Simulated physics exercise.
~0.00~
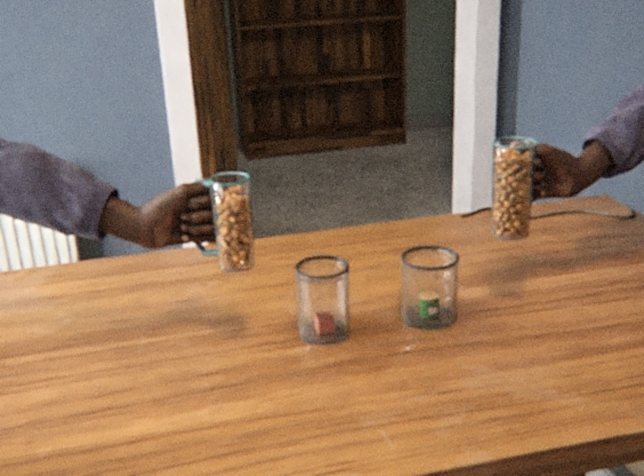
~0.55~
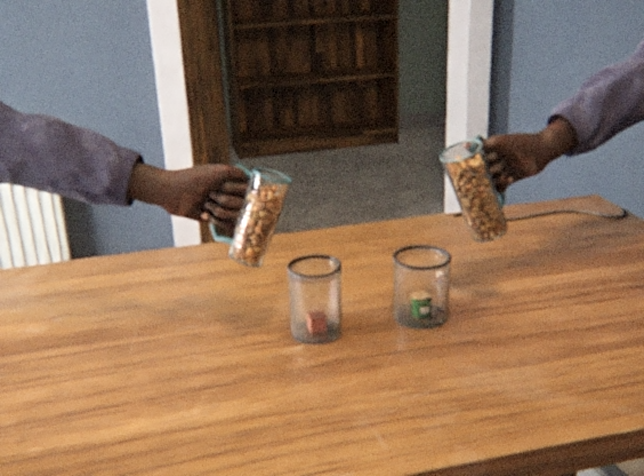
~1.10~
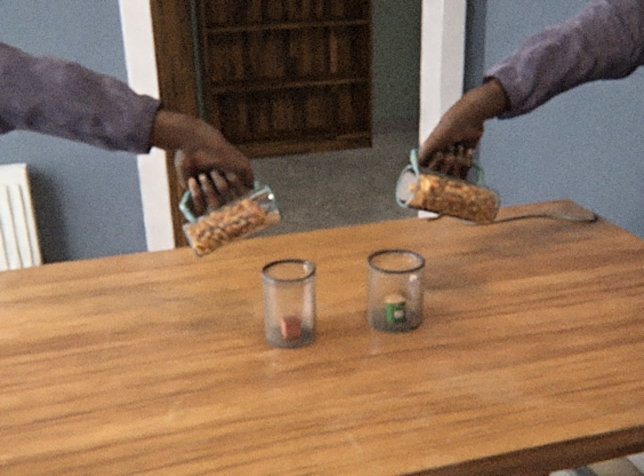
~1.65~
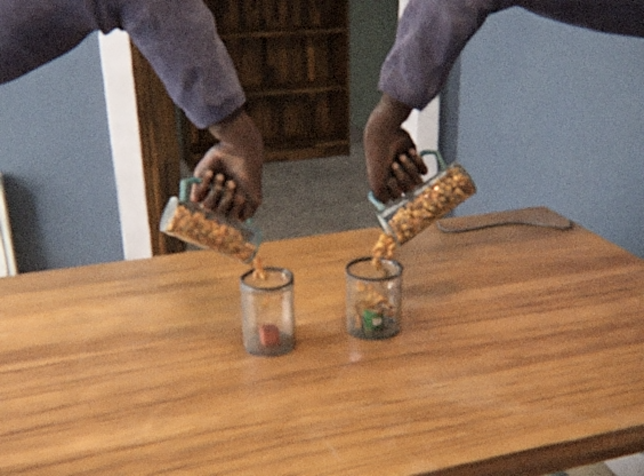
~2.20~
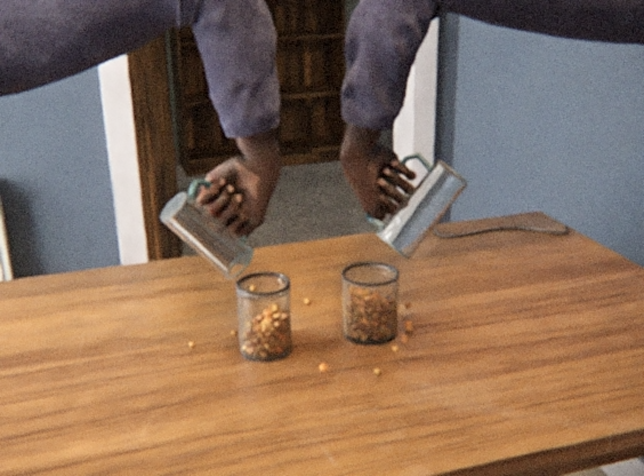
On a wooden table, two hands pour orange kernels into glasses, covering small objects and spilling some.
